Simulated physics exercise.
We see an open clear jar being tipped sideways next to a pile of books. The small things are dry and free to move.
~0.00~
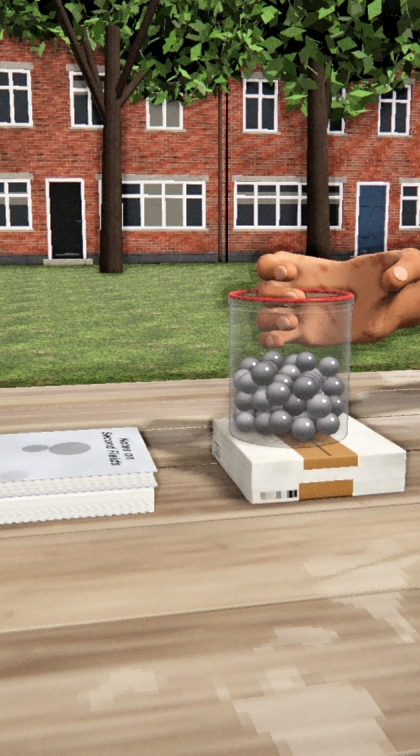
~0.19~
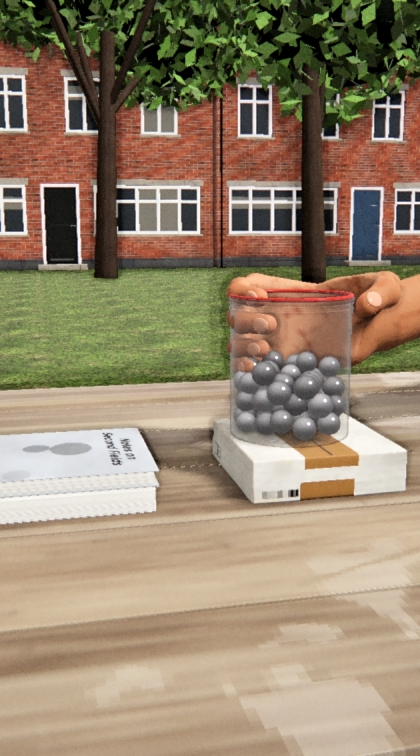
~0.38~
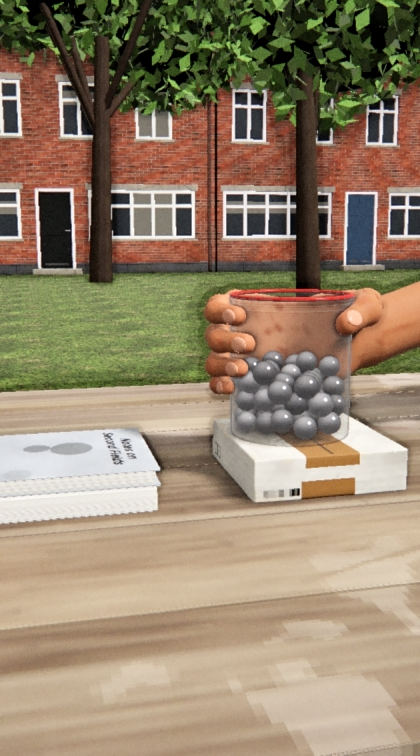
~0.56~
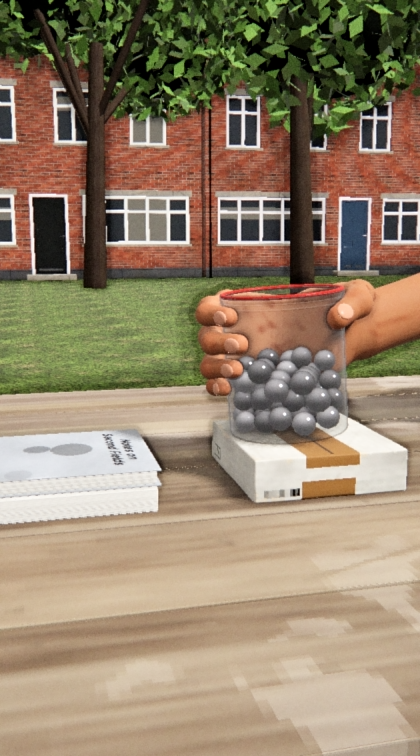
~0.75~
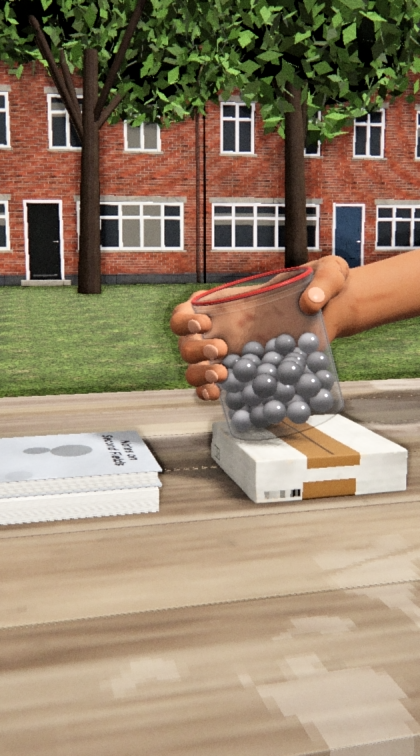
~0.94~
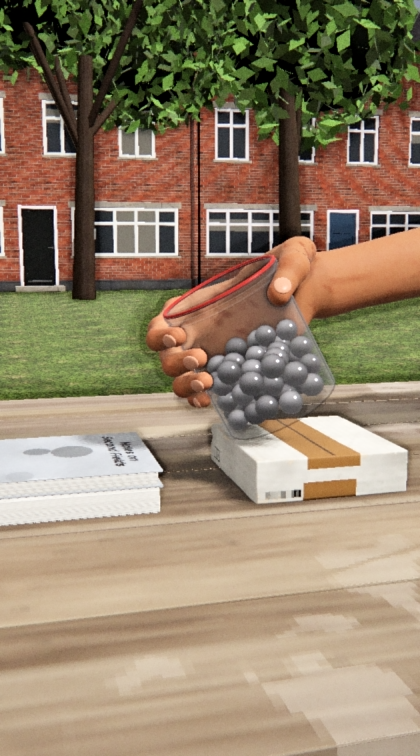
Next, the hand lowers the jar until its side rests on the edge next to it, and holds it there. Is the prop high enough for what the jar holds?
In the end the load runs out, at least in part.
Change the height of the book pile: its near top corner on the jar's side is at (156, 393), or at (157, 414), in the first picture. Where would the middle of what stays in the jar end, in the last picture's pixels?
At about (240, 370), and at (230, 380).
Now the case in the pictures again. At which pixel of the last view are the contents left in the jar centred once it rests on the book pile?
At about (153, 428).
After 1.22 s, the jar leans 47°; everything is still inside.
After 1.58 s, the jar leans 71°; everything is still inside.
After 1.96 s, the jar leans 92°; a small part of the steel balls out of it.
By the end (3.4 s), the jar rests on the book pile at 93°; about two thirds of the steel balls out of it.
